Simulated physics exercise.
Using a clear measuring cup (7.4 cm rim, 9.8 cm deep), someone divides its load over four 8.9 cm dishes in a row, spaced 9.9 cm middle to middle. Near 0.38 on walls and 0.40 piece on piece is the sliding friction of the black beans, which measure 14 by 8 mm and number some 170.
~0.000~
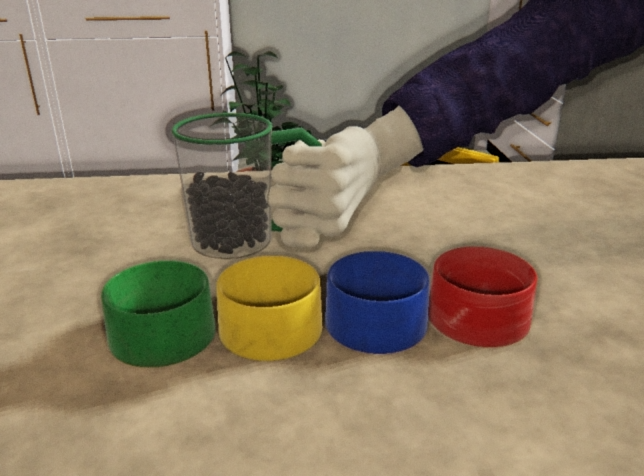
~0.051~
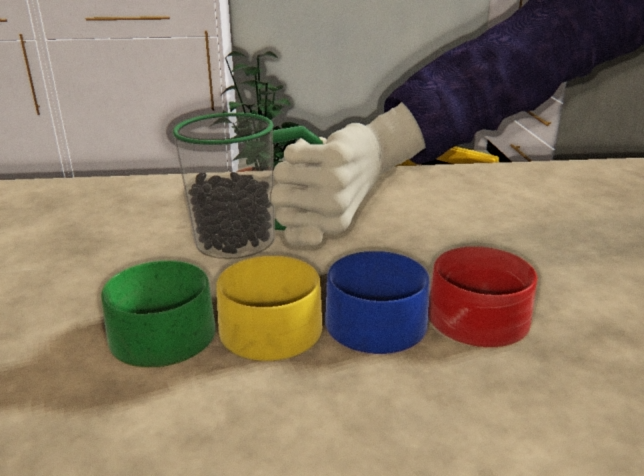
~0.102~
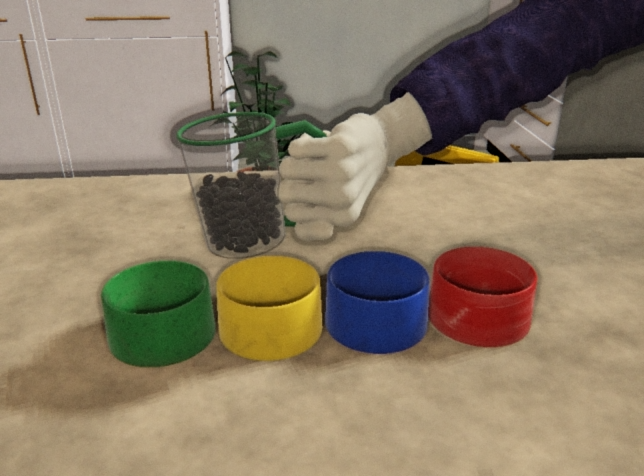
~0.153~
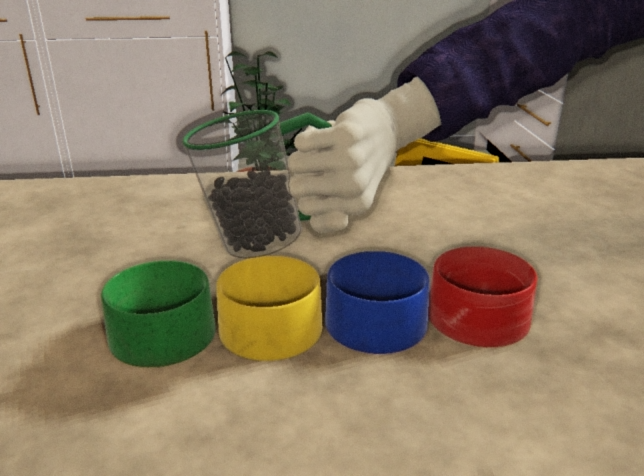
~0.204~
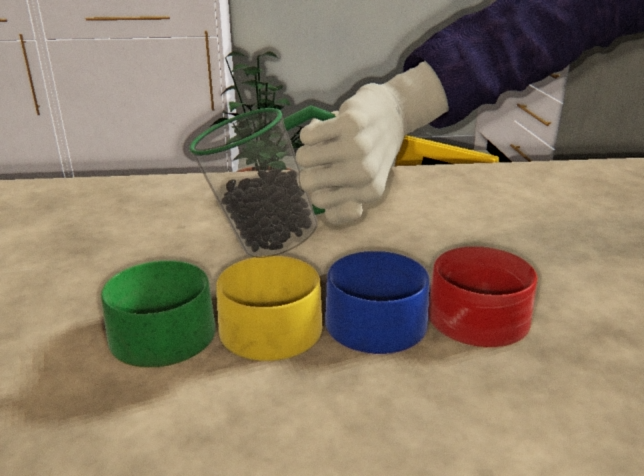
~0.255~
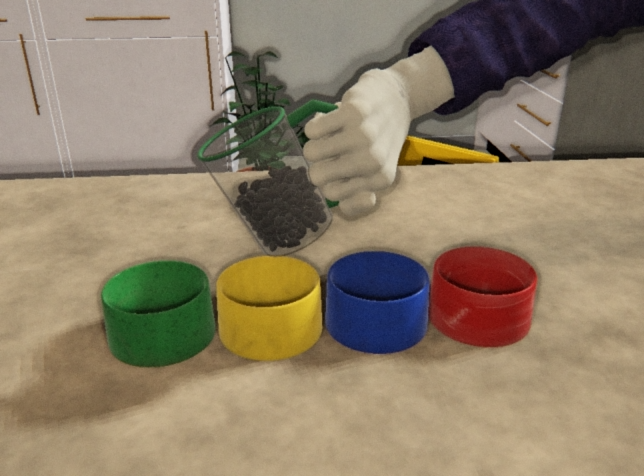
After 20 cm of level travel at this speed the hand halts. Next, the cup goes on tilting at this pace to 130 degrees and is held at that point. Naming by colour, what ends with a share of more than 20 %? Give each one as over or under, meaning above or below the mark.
Red: Under, blue: Over, green: Under, yellow: Under, counter: Under.
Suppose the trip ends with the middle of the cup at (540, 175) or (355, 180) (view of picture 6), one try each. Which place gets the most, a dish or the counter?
On the first run most goes to blue, and on the second to yellow.
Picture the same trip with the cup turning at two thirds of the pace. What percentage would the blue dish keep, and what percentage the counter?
In that case I'd put blue at 100 and the counter at 0.
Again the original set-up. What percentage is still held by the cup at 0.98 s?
Roughly 85 per cent, give or take.
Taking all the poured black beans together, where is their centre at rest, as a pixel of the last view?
(379, 301) or so.
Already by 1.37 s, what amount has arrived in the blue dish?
I'd say around 100 per cent.
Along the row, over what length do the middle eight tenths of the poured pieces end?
Length: About 5 cm.
Then, at 0.69 s, tilt 83 degrees; cup holds 100 %.
Then, at 0.98 s, tilt 121 degrees; cup holds 85 %, blue 15 %.
After 1.37 s, tilt 130 degrees; cup holds 0 %, blue 100 %.
In the end, at 1.7 s, red 0 %, blue 100 %, green 0 %, yellow 0 %, counter 0 %.
